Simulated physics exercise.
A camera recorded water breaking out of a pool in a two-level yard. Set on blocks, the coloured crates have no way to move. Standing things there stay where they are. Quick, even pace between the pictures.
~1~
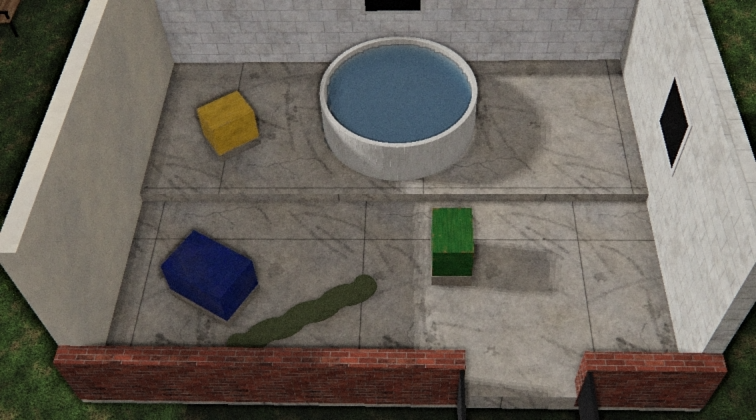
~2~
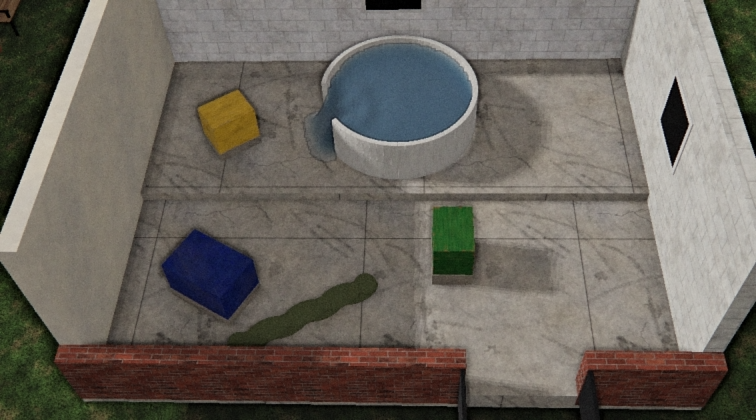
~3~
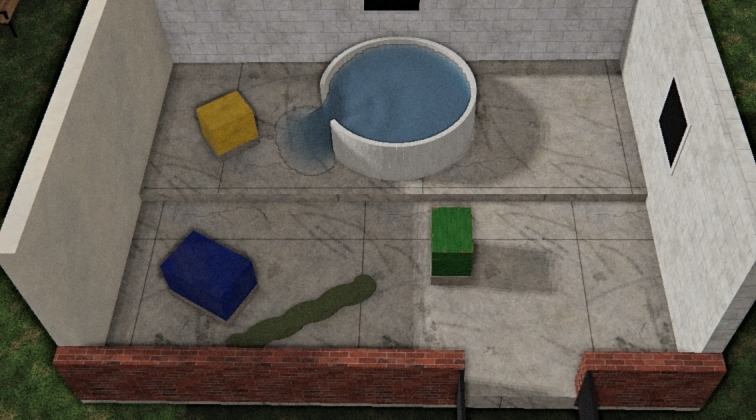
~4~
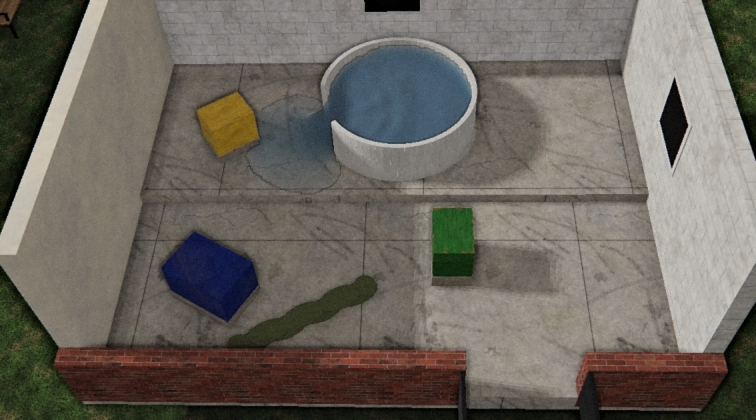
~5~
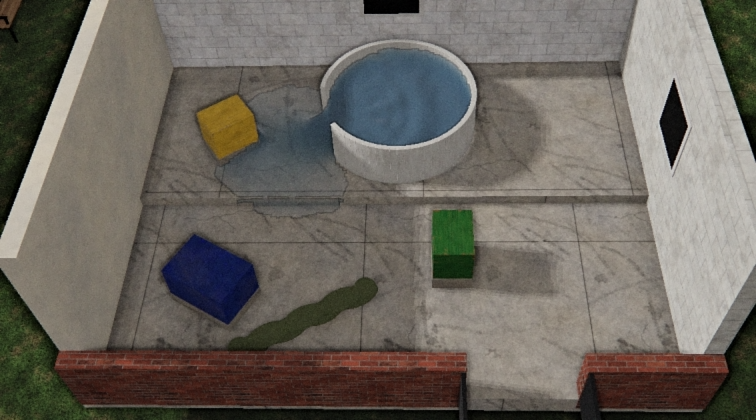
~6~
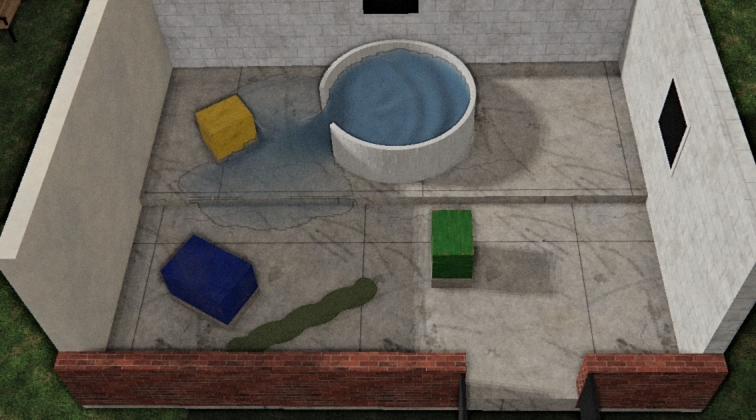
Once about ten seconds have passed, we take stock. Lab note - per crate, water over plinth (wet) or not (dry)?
In order: The blue crate is within reach. The green crate is out of reach. The yellow crate is within reach.
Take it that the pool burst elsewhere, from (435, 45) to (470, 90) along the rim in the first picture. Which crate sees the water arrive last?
Last: The blue crate.
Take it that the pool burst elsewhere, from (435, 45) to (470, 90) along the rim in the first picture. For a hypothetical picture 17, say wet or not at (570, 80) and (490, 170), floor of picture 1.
Going point by point, the first is waterlogged and the second is high and dry.
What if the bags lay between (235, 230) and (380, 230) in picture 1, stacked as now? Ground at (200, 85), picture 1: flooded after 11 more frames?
There: Under water.
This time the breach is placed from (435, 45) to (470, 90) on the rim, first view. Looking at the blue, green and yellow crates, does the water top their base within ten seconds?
Well, blue crate stays clear and green crate stays clear, but yellow crate stays clear.
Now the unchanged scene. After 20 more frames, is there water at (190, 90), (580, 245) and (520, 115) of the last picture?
First inundated, second spared, third spared.
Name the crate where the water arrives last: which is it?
Easy - the green crate.
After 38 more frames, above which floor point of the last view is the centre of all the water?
Roughly (292, 191) in the last picture.
A moment on, water covers 25 % of the floor; the blue crate water round its plinth, the green crate not reached, the yellow crate water round its plinth.
Next, water covers 30 % of the floor; the blue crate water round its plinth, the green crate not reached, the yellow crate water round its plinth.
Then, water covers 40 % of the floor; the blue crate water round its plinth, the green crate not reached, the yellow crate water round its plinth.
Later, water covers 60 % of the floor; the blue crate water round its plinth, the green crate water round its plinth, the yellow crate water round its plinth.
In the end, water covers 75 % of the floor; the blue crate was topped, the green crate stayed above the water, the yellow crate was topped.
